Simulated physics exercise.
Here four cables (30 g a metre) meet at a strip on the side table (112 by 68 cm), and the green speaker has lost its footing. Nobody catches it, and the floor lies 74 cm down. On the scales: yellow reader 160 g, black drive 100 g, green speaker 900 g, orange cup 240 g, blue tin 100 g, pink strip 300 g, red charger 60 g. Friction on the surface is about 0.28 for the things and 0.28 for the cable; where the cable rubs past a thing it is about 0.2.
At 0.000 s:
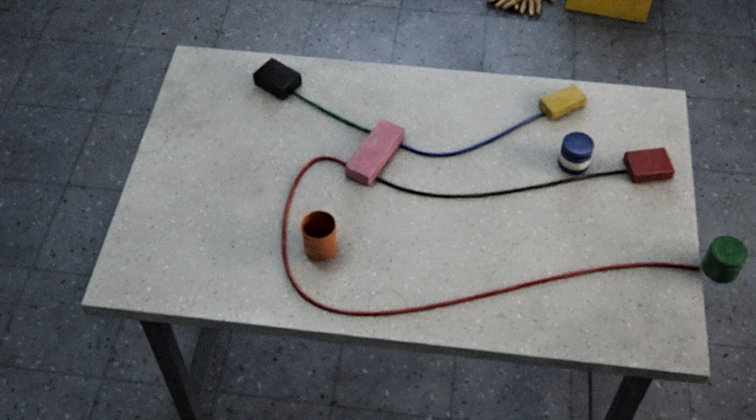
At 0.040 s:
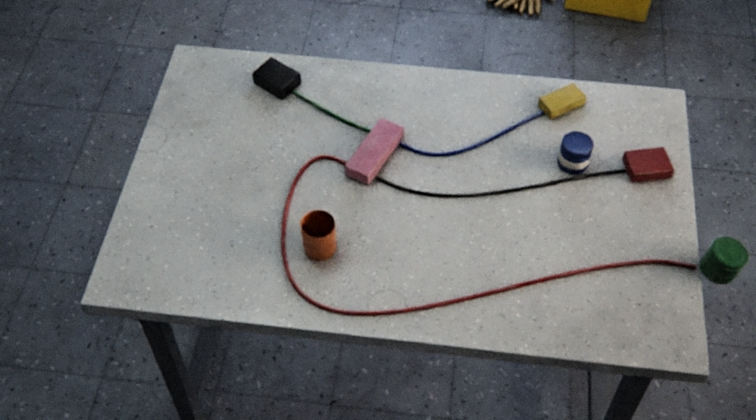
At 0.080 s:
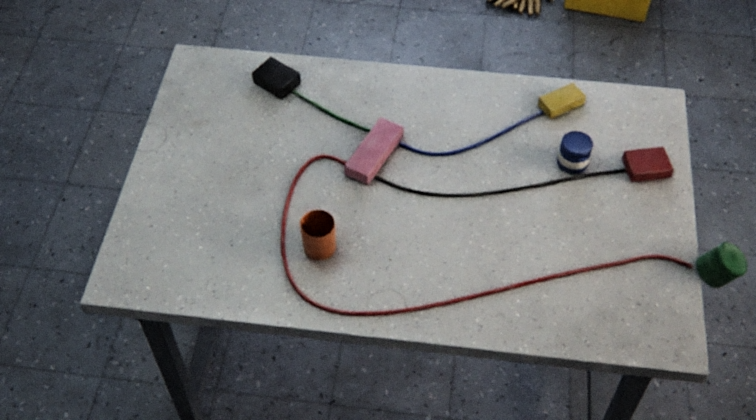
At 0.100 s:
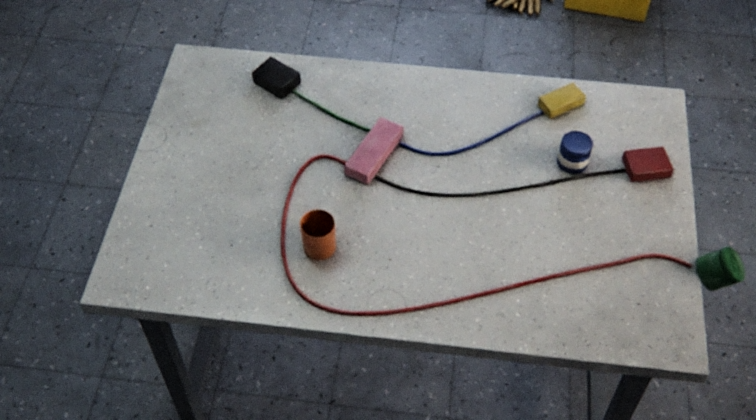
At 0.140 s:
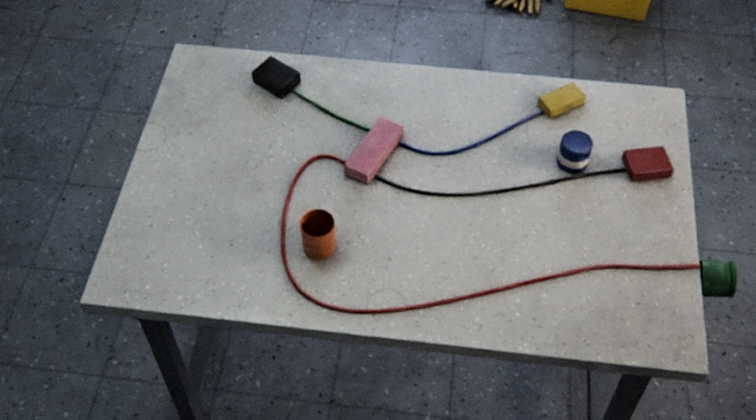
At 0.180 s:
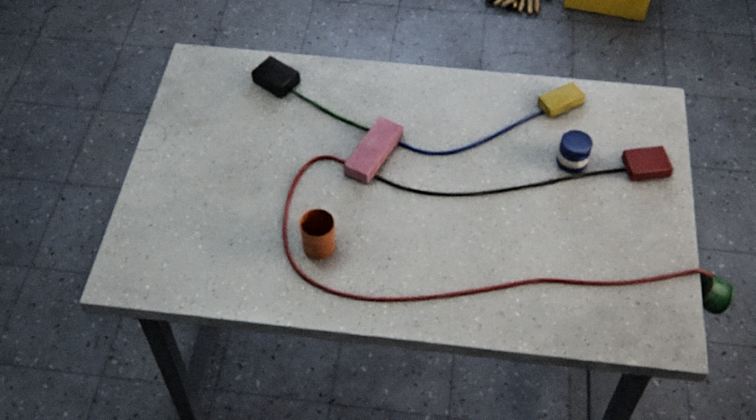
A pale speckled side table stands on a grey tiled floor, seen from above at an angle by a still camera. Four cables meet at a pink strip, linking a black block at upper left, yellow and red blocks at right, and a green cylinder at the right edge, near an orange cup and blue tin. The green cylinder tilts and slips slightly down past the edge, shifting its red cable.
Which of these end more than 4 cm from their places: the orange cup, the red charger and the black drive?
Result: Orange cup gets shifted, red charger keeps its place, black drive gets shifted.
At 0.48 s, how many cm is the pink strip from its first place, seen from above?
About 6 cm.
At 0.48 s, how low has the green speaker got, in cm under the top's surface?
Some 70 cm.
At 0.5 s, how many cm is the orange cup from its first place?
About 30 cm.
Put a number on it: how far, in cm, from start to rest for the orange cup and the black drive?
Roughly 68 cm, 84 cm.
By 0.5 s, the strip's end of the red cable at (422, 184); orange cup on its side, 30 cm off its start, black drive 10 cm off its start, pink strip 6 cm off its start.
By 0.8 s, the strip's end of the red cable at (506, 144); black drive 70 cm off its start, orange cup 63 cm off its start, red charger 2 cm off its start.
By 1.1 s, the strip's end of the red cable at (534, 165); black drive 84 cm off its start at (652, 235), orange cup 67 cm off its start at (626, 105), red charger 2 cm off its start at (659, 162).
By 1.4 s, the strip's end of the red cable at (534, 165); black drive 85 cm off its start, orange cup 67 cm off its start, red charger 2 cm off its start.
By 2.6 s, the strip's end of the red cable at (534, 165); black drive 85 cm off its start at (660, 220), orange cup 67 cm off its start at (626, 106), red charger 2 cm off its start at (659, 162), pink strip 29 cm off its start at (516, 172).
